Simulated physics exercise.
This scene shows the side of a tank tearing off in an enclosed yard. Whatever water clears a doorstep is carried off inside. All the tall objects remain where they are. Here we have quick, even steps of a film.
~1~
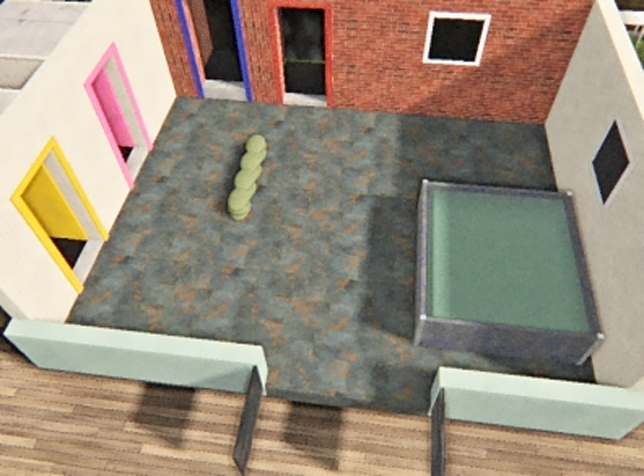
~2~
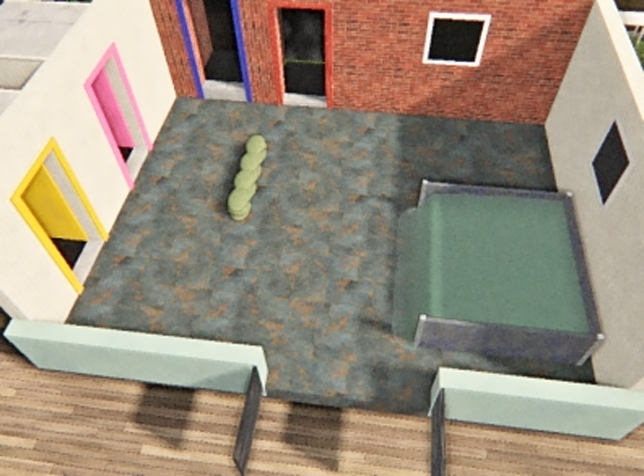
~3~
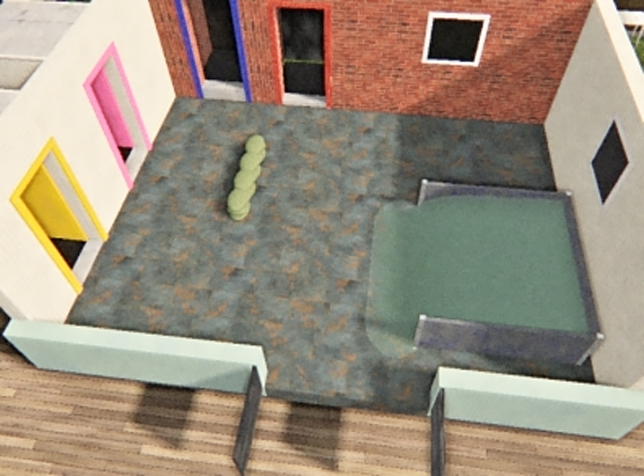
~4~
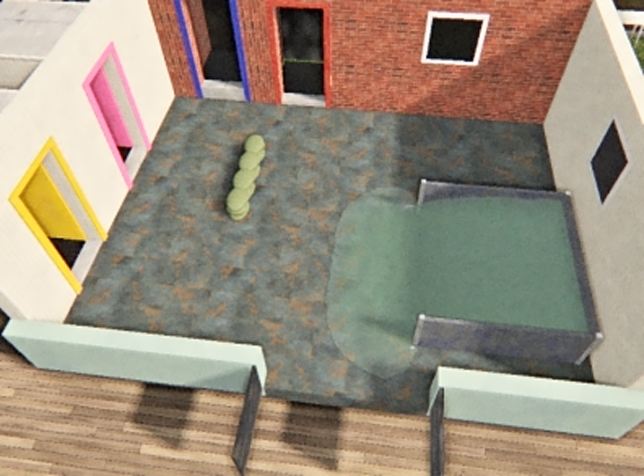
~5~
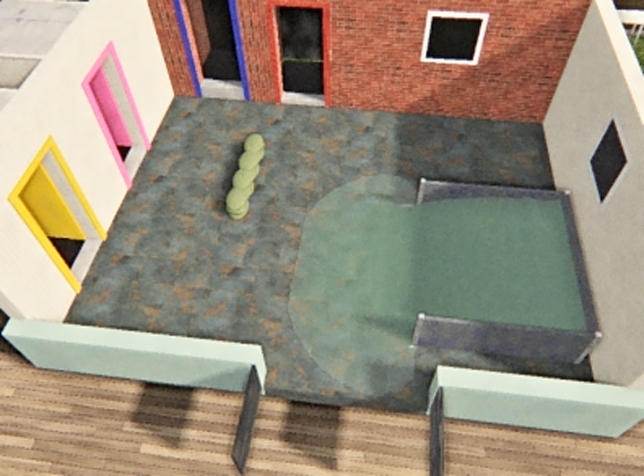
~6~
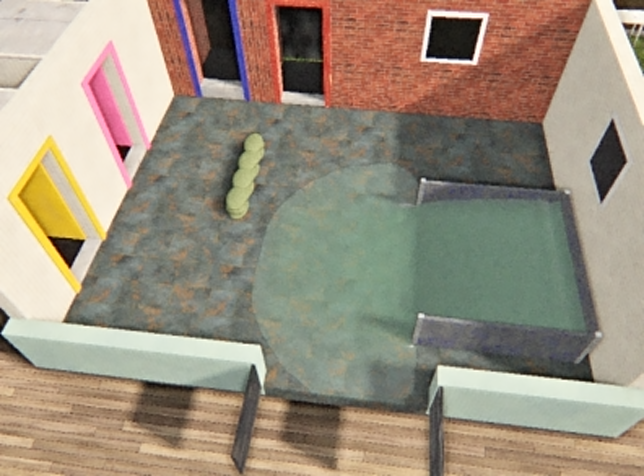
Green, translucent water pours from the left side of a tank in a walled yard, spreading leftward across the dark, mottled floor in a widening, rounded sheet toward a row of rounded green shrubs.
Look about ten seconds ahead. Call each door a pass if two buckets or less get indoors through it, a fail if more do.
Yellow door: Fail, blue door: Pass, red door: Fail, pink door: Pass.
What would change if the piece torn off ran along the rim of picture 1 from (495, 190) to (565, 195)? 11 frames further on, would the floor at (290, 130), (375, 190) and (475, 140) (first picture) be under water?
Going in your order, I'd say still bare, then still bare, then drenched.
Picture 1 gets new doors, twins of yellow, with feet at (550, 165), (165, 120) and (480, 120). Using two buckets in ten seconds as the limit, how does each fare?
Crosses the line; crosses the line; stays below the line.
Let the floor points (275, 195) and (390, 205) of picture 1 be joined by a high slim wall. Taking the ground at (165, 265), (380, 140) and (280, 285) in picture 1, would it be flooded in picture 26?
In that order: Flooded, under water, awash.
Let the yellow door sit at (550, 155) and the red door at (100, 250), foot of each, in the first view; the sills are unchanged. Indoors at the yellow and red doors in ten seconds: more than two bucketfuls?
Outcome - yellow door runs over the limit, red door runs over the limit.
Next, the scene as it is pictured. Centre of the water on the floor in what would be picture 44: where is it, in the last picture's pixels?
It is near (287, 215).
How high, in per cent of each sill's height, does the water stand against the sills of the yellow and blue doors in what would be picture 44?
The first is near 210 per cent, the second near 50 per cent.
A moment on, water covers 45 % of the floor; the yellow door not reached, the blue door not reached, the red door not reached, the pink door not reached.
Next, water covers 55 % of the floor; the yellow door over two buckets in, the blue door not reached, the red door not reached, the pink door wet at the sill, nothing in.
Then, water covers 65 % of the floor; the yellow door far over two buckets in, the blue door wet at the sill, nothing in, the red door over two buckets in, the pink door wet at the sill, nothing in.
Later, water covers 80 % of the floor; the yellow door far over two buckets in, the blue door wet at the sill, nothing in, the red door far over two buckets in, the pink door wet at the sill, nothing in.
In the end, water covers 95 % of the floor; the yellow door far over two buckets in, the blue door wet at the sill, nothing in, the red door far over two buckets in, the pink door wet at the sill, nothing in.
